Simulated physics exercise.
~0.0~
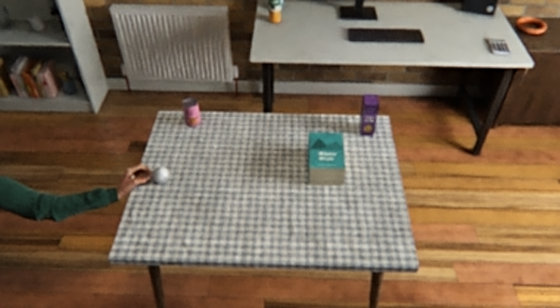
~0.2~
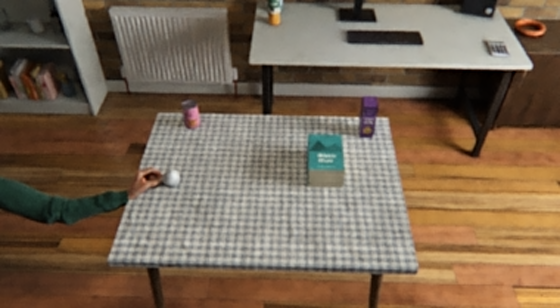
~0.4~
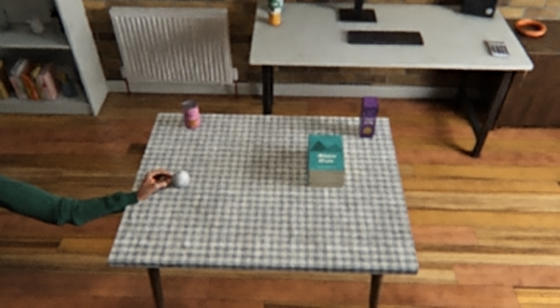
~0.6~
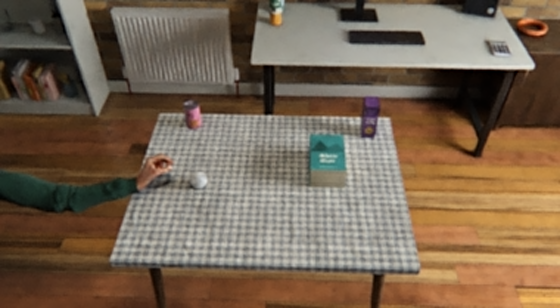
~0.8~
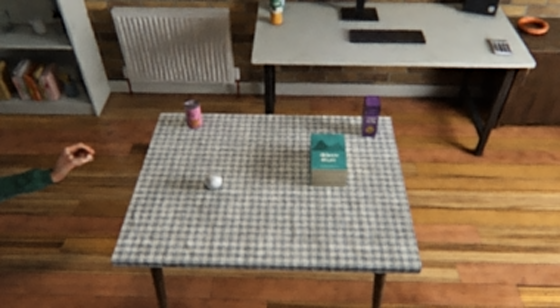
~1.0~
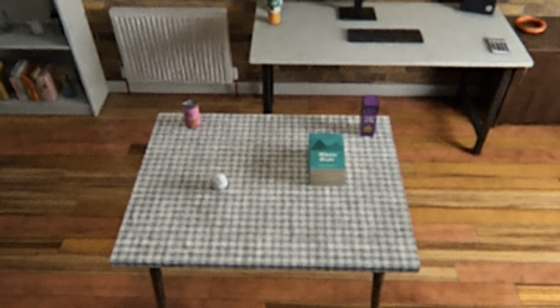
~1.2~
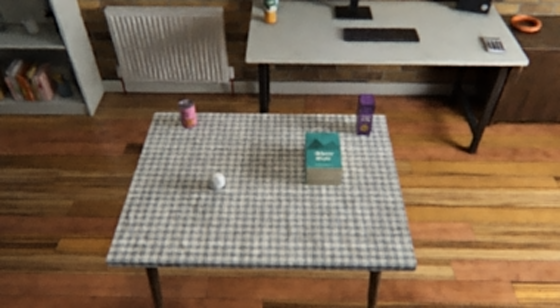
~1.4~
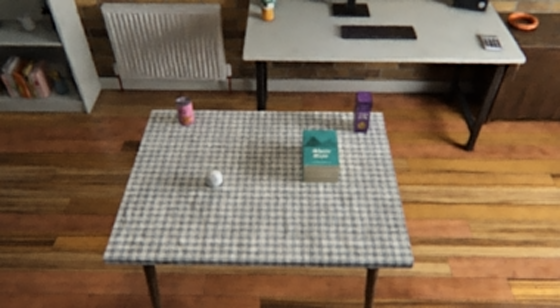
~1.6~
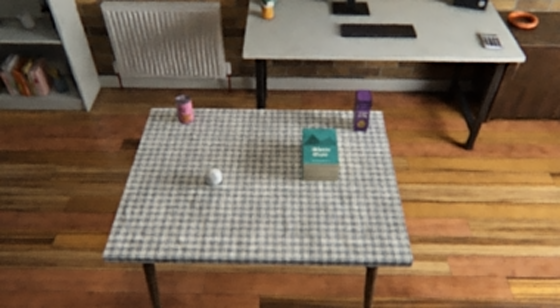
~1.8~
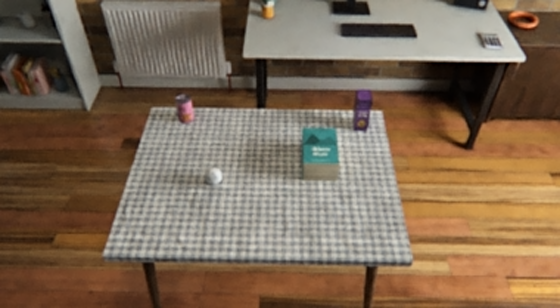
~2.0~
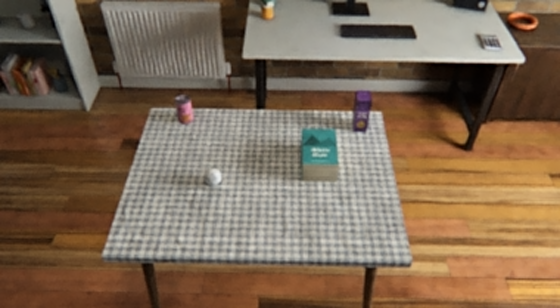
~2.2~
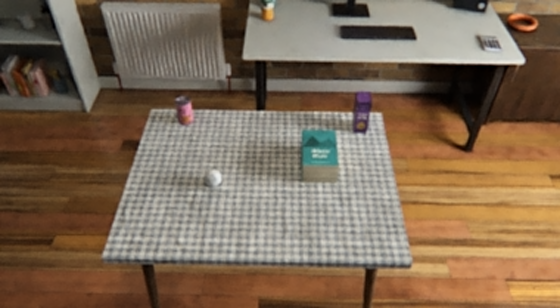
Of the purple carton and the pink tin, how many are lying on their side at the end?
None of them are lying on their side, as both the purple carton and the pink tin are still upright at the end.
